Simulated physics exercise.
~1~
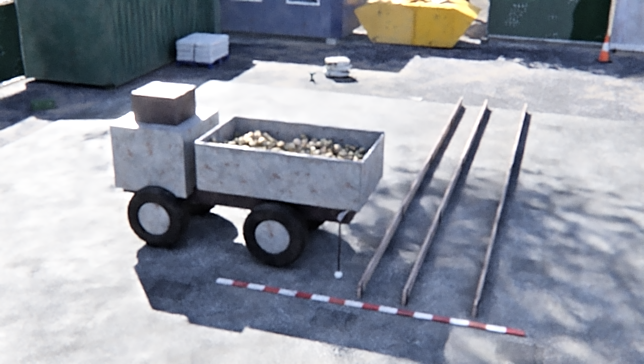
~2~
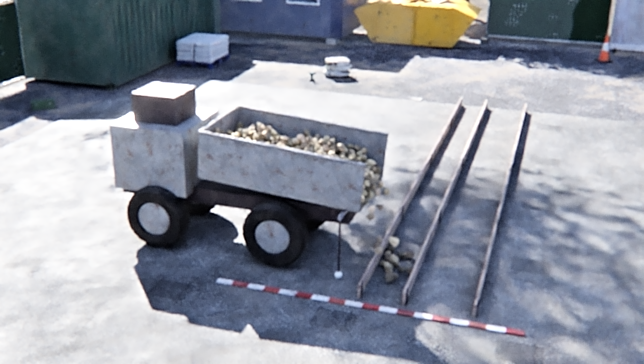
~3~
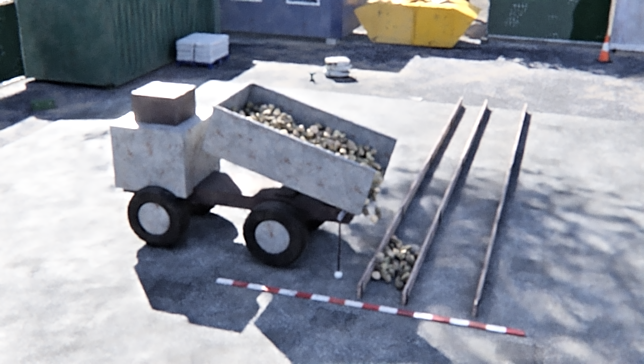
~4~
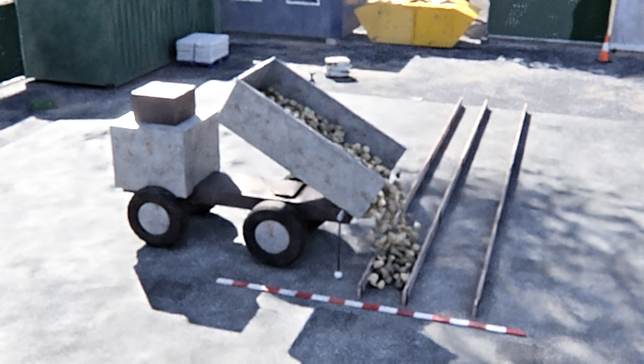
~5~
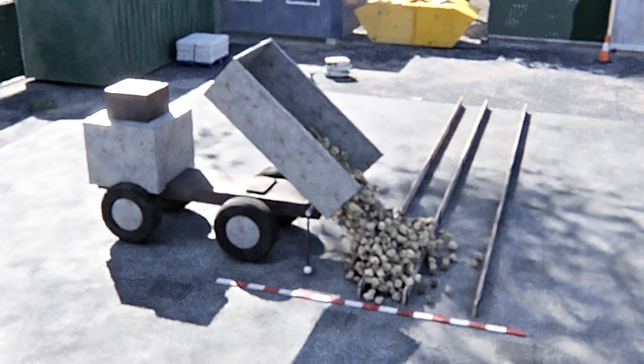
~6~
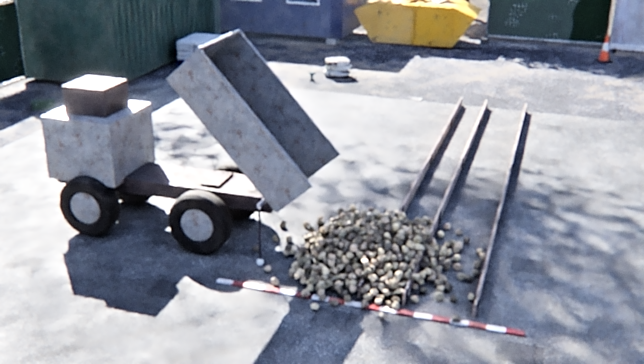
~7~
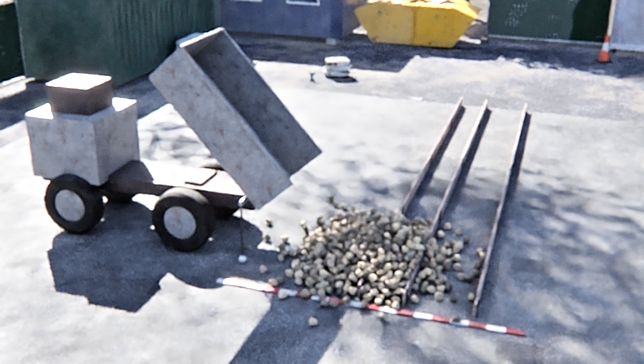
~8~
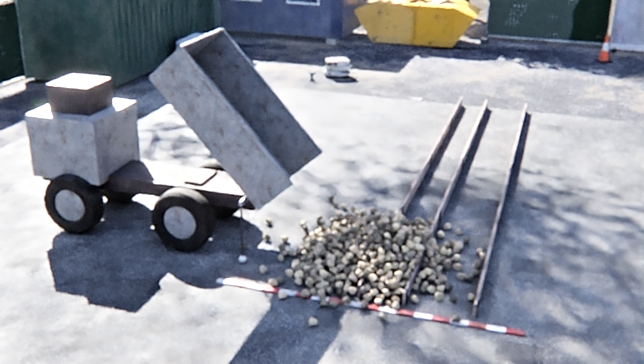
Grey tipping trailer raising its bed and spilling stones over dark boards, then drawing left and stopping, emptied beside the spread heap.
